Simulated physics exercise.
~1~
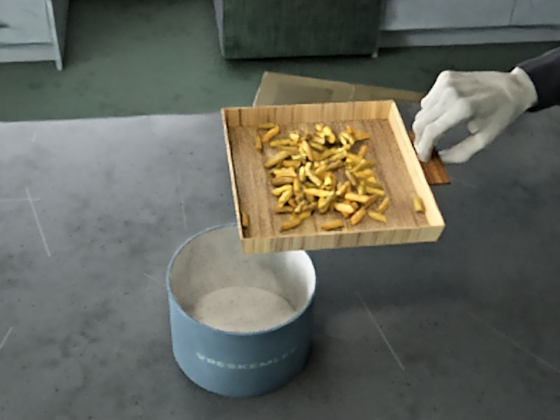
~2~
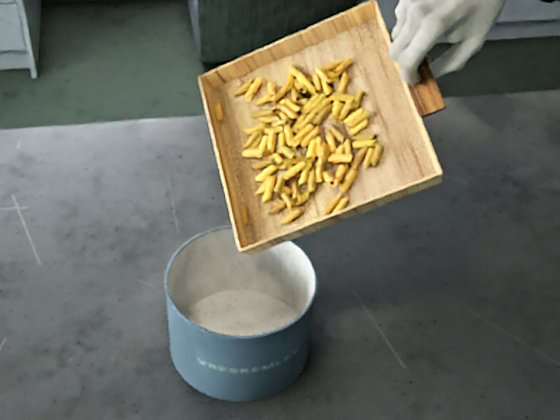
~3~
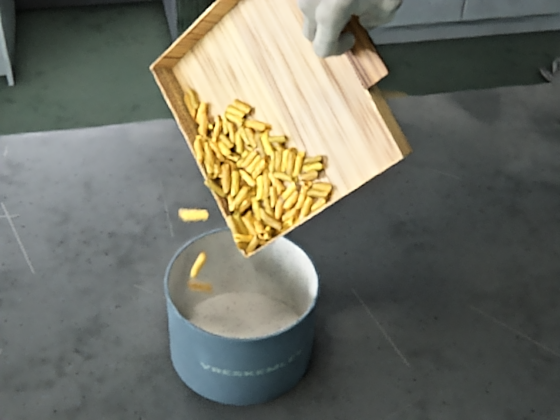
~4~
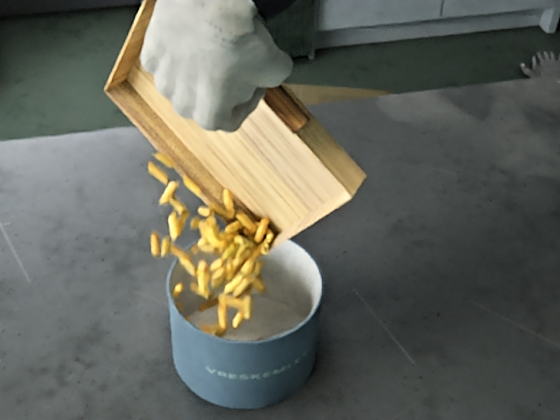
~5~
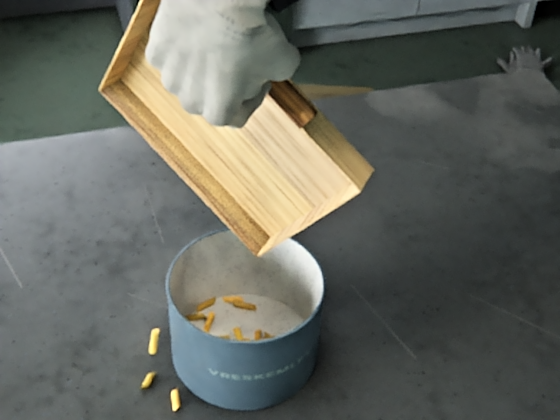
A hand in a pale glove holds a square wooden tray of yellow pasta pieces by its handle, above a round blue pot standing on a dark grey surface, seen from above at an angle. Pale cabinets line the back of the room. The hand moves left and tips the tray steadily, so the pasta slides into its lower corner. A few pieces drop first, then the rest pours down in a thick stream. The tray ends steeply tilted and empty, with most pieces having fallen into the pot and a few lying outside at its left.
